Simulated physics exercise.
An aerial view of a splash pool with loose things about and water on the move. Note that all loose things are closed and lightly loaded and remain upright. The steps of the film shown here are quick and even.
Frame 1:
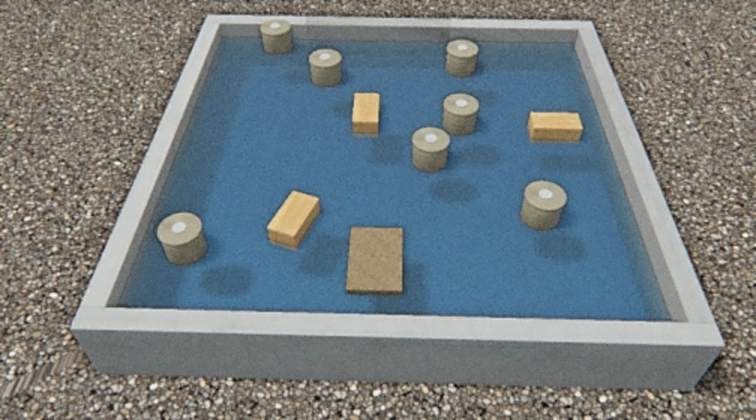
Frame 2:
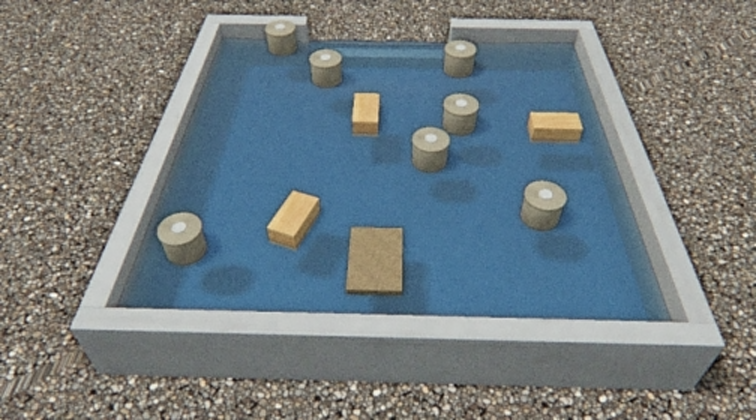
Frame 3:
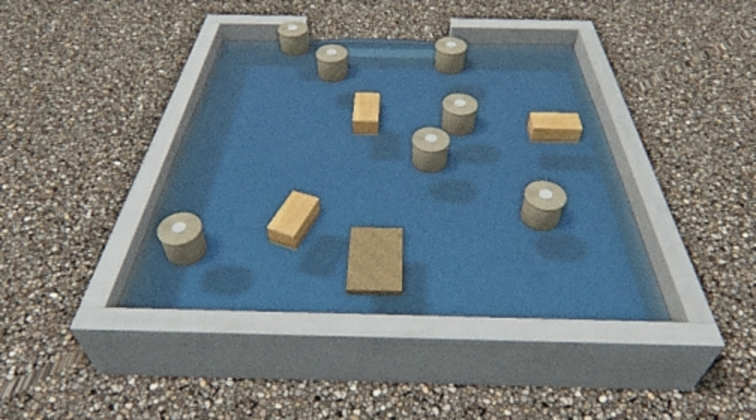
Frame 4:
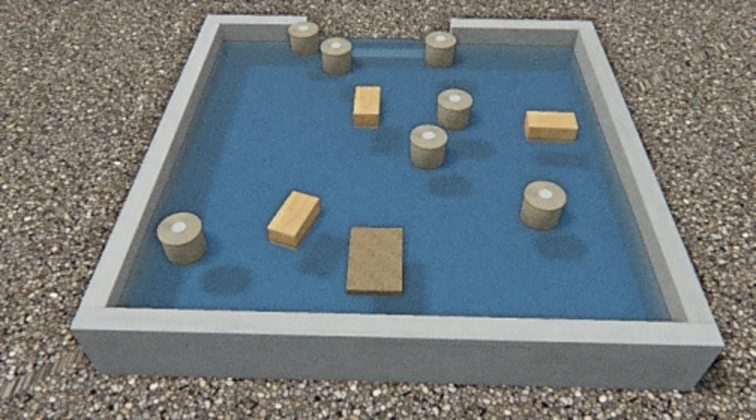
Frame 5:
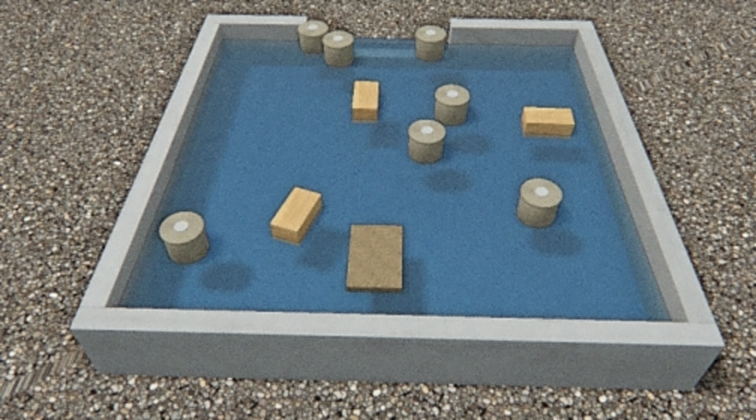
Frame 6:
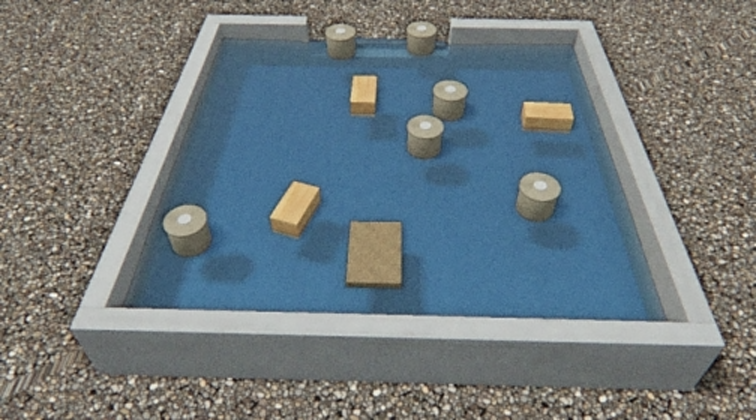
A gap opened in the far wall of a blue pool, and the round tubs nearest it drifted toward the opening, one slipping out of view, while the other tubs and blocks shifted slightly.
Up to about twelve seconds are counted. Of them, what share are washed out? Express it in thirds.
It comes to a third to two thirds.
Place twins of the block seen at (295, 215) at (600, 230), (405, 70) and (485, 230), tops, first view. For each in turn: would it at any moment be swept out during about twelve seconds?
The first does not leave, the second leaves, and the third does not leave.
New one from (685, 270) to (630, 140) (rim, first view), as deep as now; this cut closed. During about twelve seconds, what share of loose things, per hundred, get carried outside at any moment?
About 30 %.
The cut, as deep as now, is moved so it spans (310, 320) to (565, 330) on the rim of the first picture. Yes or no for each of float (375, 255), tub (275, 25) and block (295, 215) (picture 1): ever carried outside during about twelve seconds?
Taken in that order, the answers are swept away, not lost, swept away.
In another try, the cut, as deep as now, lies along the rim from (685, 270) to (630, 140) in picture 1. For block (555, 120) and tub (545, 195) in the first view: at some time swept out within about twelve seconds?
As listed: Escaped, escaped.
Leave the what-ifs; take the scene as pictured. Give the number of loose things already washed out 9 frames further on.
3.
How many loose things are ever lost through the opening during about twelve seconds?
The count is 4.
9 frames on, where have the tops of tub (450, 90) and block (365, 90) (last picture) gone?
Estimated positions: (427, 64); (368, 48).
A moment on, 3 of 11 are out; 8 afloat.
Next, 3 of 11 are out; 8 afloat.
Later, 4 of 11 are out; 7 afloat.
In the end, 4 of 11 are out; 7 afloat.
